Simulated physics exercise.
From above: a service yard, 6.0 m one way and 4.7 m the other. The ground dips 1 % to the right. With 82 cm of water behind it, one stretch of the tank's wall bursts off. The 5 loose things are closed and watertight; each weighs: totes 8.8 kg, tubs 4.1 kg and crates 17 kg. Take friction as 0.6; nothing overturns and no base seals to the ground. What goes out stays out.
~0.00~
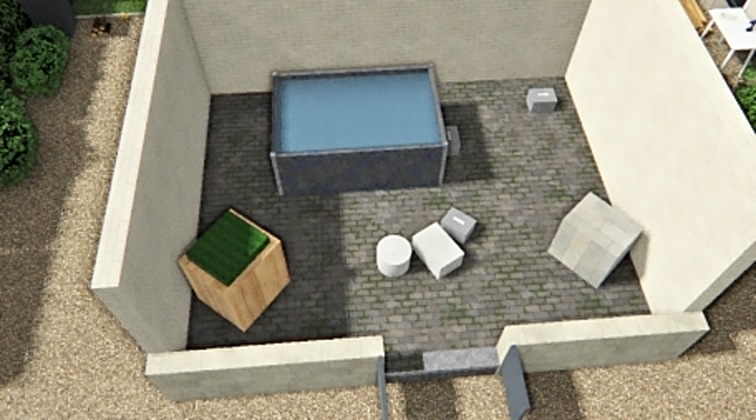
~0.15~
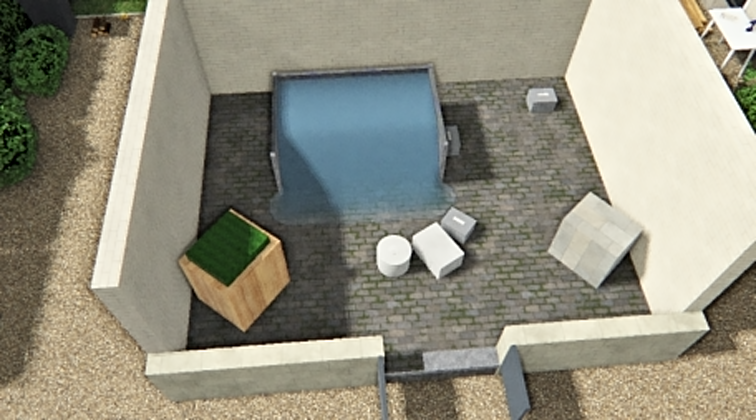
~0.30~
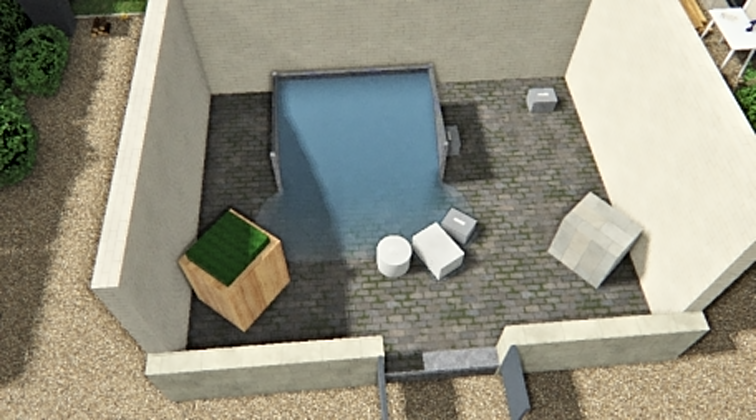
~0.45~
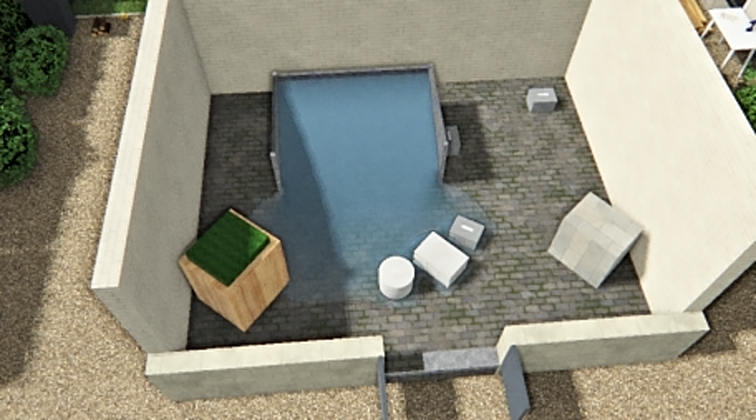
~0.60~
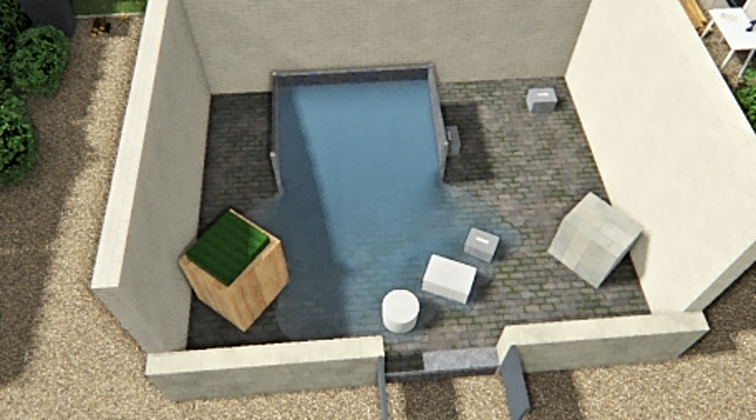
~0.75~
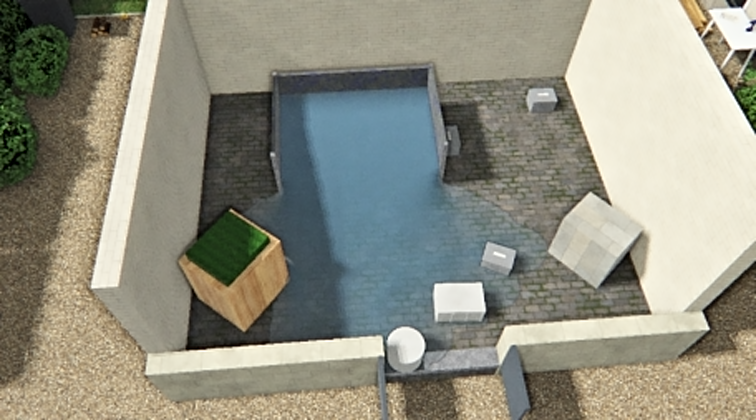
The clip shows a walled, paved yard from above as the front side of a raised water tank gives way and water spreads across the paving, then pushes a white tub and two boxes toward the gateway at the bottom.
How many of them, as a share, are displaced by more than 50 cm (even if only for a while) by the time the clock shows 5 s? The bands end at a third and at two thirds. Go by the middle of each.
That comes to one to two thirds.
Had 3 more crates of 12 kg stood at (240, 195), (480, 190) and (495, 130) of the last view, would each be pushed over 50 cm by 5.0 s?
In that order: Past it, less, less.
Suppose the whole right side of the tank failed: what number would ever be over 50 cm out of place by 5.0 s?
Then 5.
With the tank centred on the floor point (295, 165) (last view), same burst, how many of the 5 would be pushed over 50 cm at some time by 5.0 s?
Then 3.
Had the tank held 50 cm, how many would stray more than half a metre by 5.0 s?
In that case 3 of them.
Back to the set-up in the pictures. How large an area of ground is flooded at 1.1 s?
Some 15 m2.
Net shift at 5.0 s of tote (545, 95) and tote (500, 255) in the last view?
In turn: 0 cm, 250 cm.
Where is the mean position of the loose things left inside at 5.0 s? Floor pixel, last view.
Around (532, 171).
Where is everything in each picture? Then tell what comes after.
A tub at (394, 250) rests on the ground; a crate at (438, 245), on the bottom; water covers 3.5 m2; 0 of 5 have shifted, in the first frame.
A tub at (394, 250), on the bottom; a crate at (438, 245) rests on the ground; 5.0 m2 under water; 0 of 5 have shifted, in the second frame.
A tub at (394, 250) rests on the ground; a crate at (438, 245), on the bottom; water covers 6.6 m2; 0 of 5 have shifted, in the third frame.
A tub at (397, 272), on the bottom, 34 cm from its start; a crate at (441, 254) rests on the ground, 15 cm from its start; water covers 8.3 m2; 3 of 5 have shifted, in the fourth frame.
A tub at (401, 306), on the bottom, 82 cm from its start; a crate at (450, 274) rests on the ground, 46 cm from its start; 10.4 m2 under water; 3 of 5 have shifted, in the fifth frame.
A tub at (406, 345) rests on the ground, 133 cm from its start; a crate at (460, 298) rests on the ground, 80 cm from its start; 12.2 m2 under water; 3 of 5 have shifted, in the sixth frame.
After 1.1 s 3 of 5 are over 50 cm from their spots; 0 afloat.
After 2.2 s 3 of 5 are over 50 cm from their spots; 1 afloat.
After 3.5 s 3 of 5 are over 50 cm from their spots; 1 afloat.
After 5.0 s 3 of 5 are over 50 cm from their spots, and 3 have been at some point; 1 afloat.
